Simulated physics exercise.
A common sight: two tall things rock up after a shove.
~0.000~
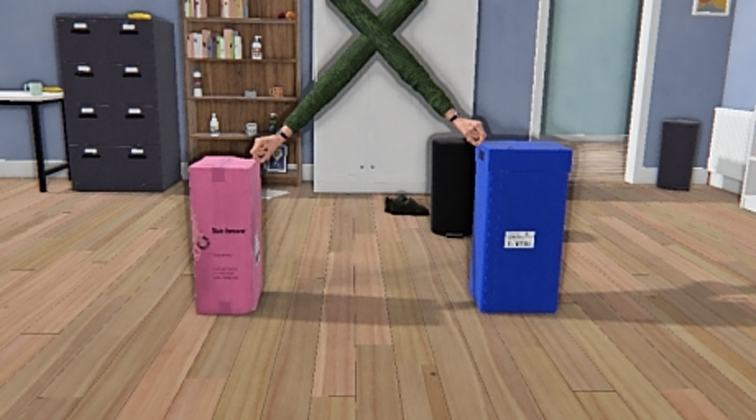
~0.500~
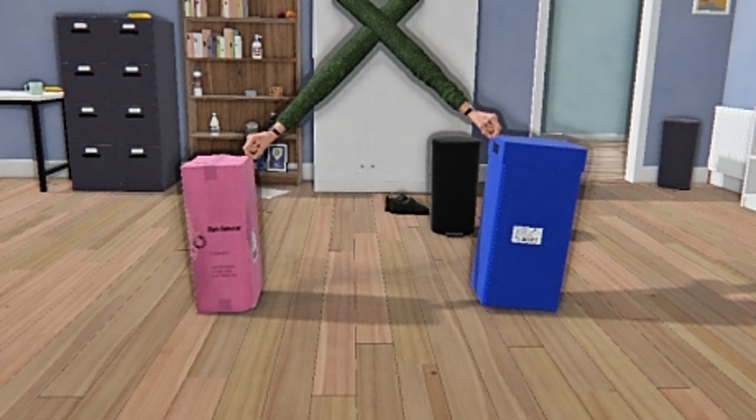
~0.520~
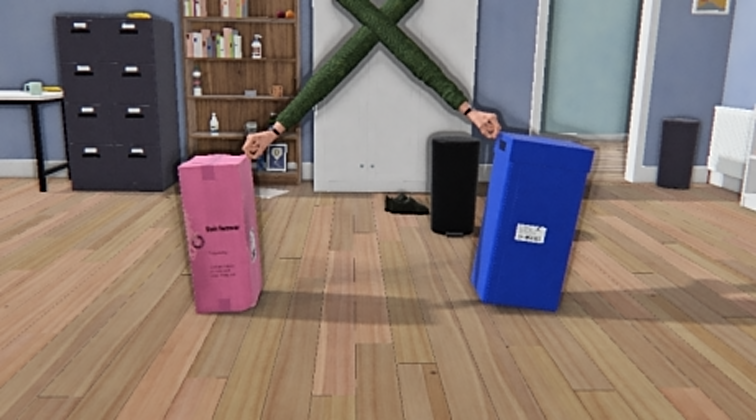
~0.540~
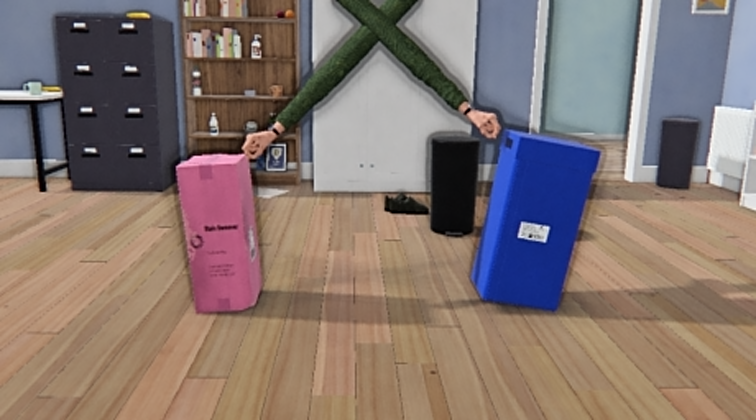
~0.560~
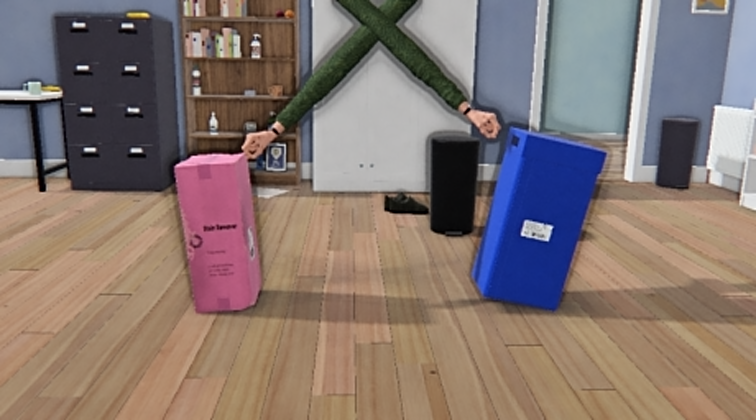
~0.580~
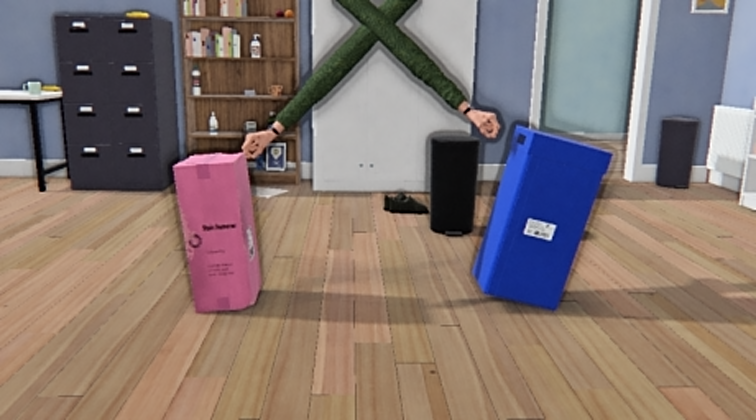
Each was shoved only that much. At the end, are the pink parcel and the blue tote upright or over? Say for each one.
Pink parcel: Upright; blue tote: Over.
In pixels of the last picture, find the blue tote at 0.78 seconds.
(565, 216).
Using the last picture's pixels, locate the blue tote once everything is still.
Its middle settles near (635, 265) in the last picture.
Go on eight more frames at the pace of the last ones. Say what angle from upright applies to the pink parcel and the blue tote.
You'd see them leaning 4° and 30° respectively.
After 0.78 s, pink parcel upright near (227, 232); blue tote 32° off upright near (565, 216).
After 0.98 s, pink parcel 3° off upright near (232, 231); blue tote 55° off upright near (598, 227).
After 1.12 s, pink parcel upright near (226, 232); blue tote on its side near (625, 254).
At rest (2.8 s), the pink parcel returns to its base, near (228, 232); the blue tote goes down on its side, near (635, 265).
